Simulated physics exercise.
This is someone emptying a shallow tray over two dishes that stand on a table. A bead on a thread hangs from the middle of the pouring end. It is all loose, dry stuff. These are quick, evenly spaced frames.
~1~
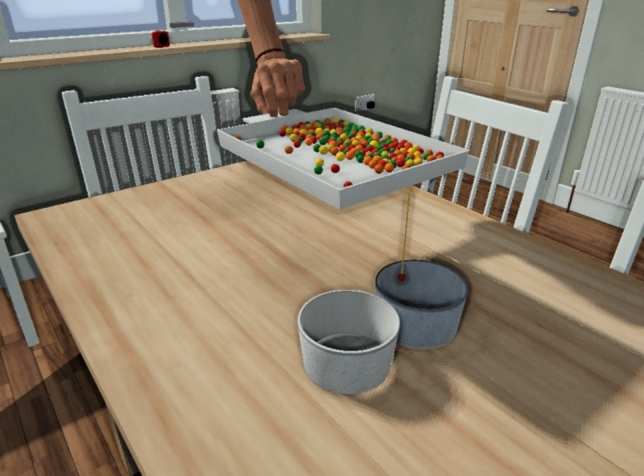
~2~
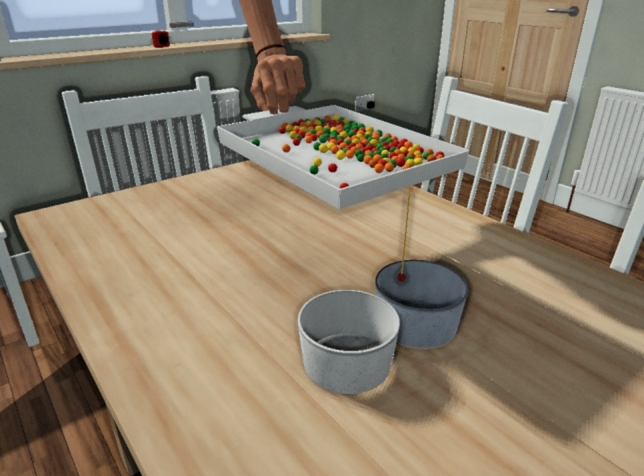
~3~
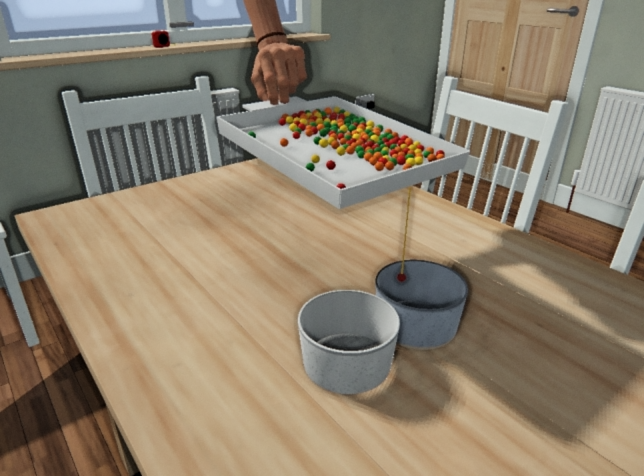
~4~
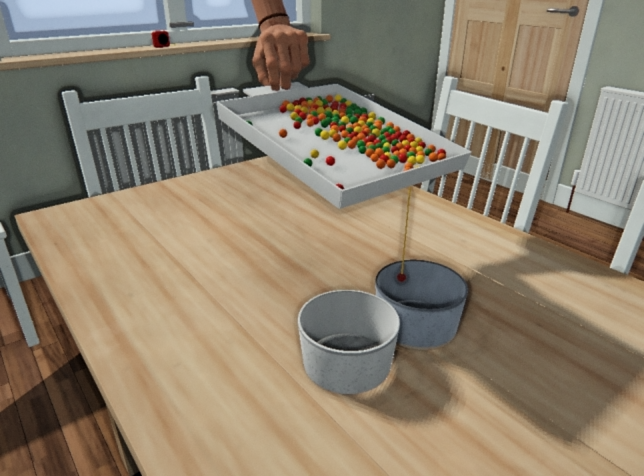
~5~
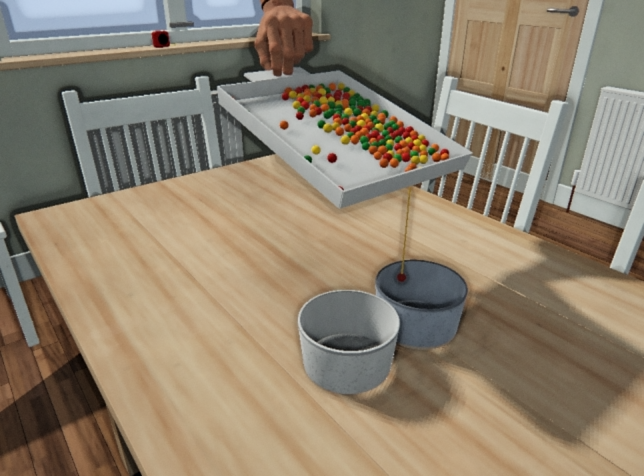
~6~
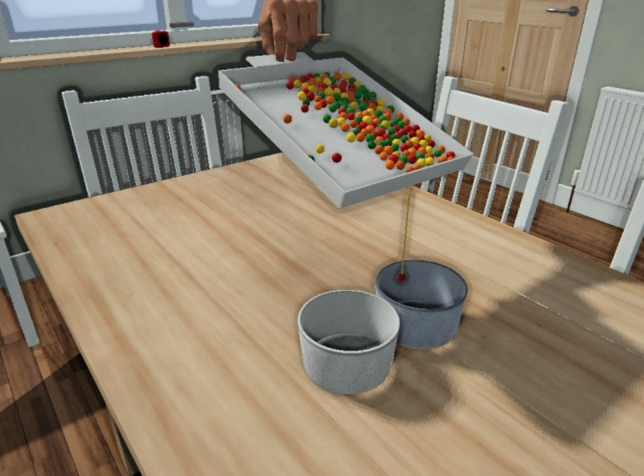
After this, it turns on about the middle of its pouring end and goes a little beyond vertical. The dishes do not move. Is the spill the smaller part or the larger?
They take less than half between them.
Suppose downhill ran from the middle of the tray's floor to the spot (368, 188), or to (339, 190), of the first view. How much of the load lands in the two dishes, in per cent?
Roughly 80 per cent, and 90 per cent.
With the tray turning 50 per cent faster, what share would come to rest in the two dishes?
Near 20 %.
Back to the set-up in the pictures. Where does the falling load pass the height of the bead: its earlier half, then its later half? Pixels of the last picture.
Early half (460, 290), late half (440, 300).
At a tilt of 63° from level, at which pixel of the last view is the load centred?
Around (414, 151).
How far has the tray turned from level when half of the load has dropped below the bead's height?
Roughly 105°.
Soon after the last picture, tray tipped steeply; nearly all on the tray; a stray few in the air.
A little later, tray tipped past a quarter turn; about a quarter on the tray; a stray few in the left dish; a small part in the right dish; about a third outside both; about a third in the air.
Later still, tray tipped past a quarter turn; a small part in the left dish; about a quarter in the right dish; most outside both.
By the end, tray tipped past a quarter turn; a small part in the left dish; about a quarter in the right dish; most outside both.
